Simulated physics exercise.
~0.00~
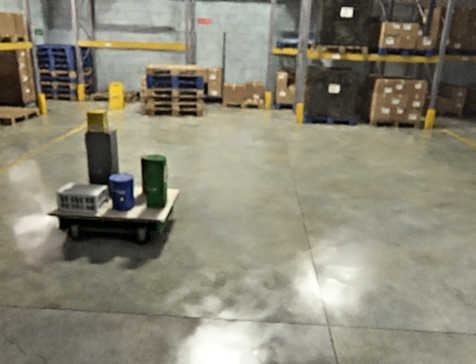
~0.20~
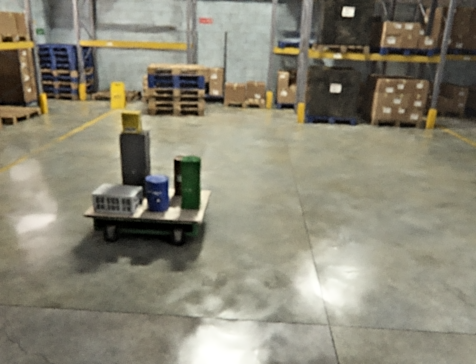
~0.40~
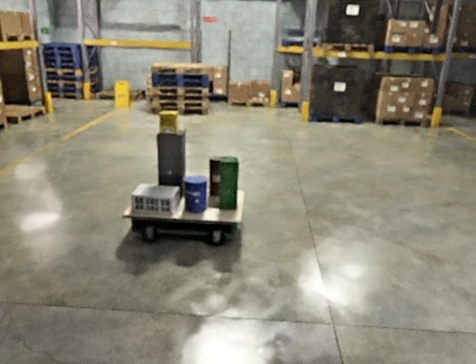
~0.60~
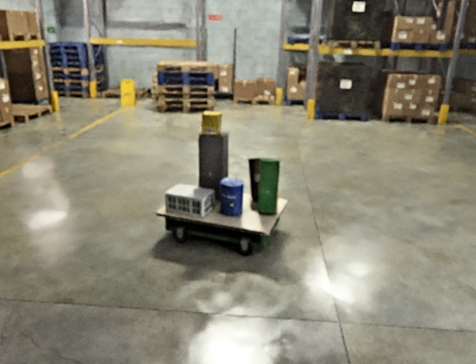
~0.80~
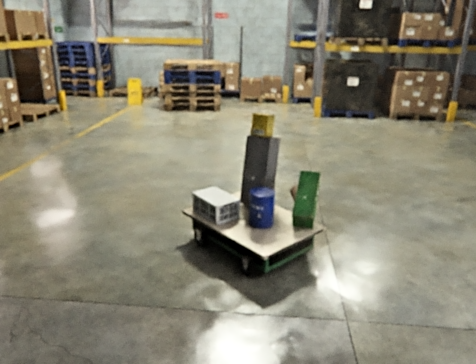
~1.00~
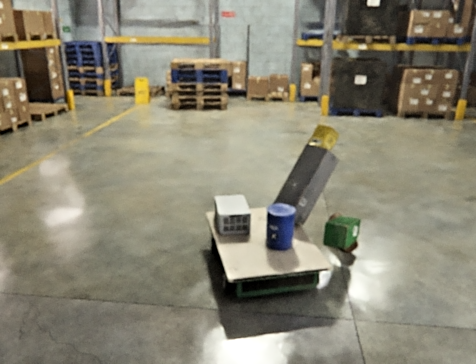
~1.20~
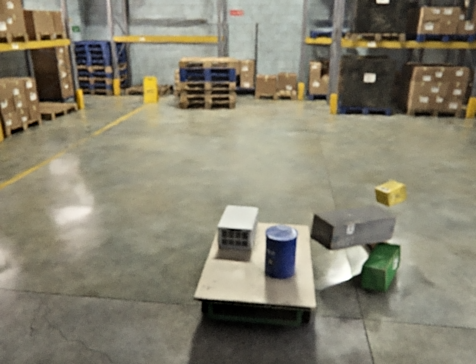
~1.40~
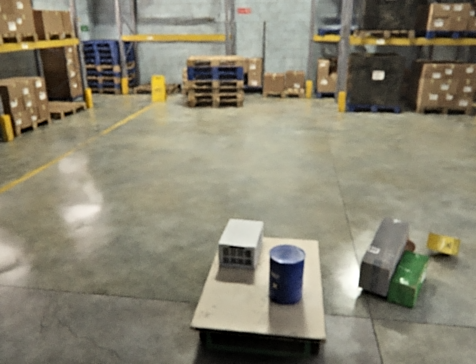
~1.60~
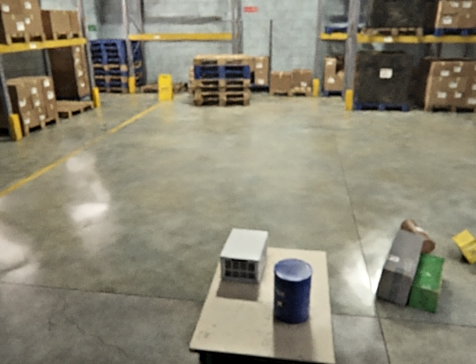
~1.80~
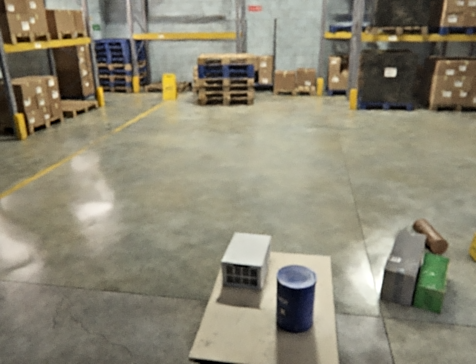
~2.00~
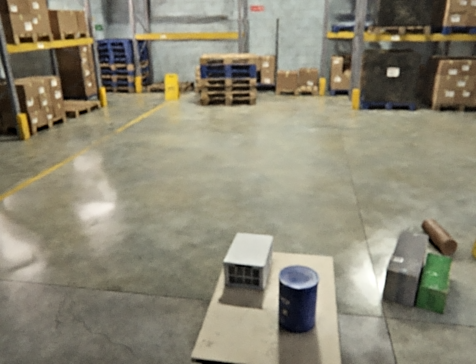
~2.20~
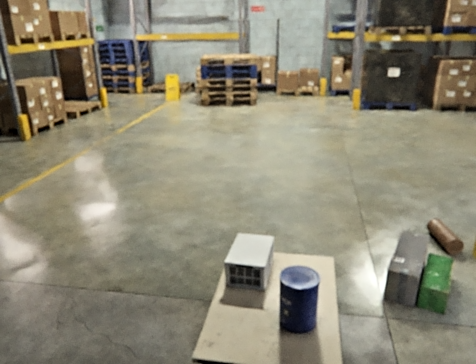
A flat cart loaded with boxes, a crate and a blue pail rolled right across a warehouse floor and swung toward the camera, tipping the green, grey and yellow boxes and a brown canister onto the floor; the crate and pail stayed aboard.
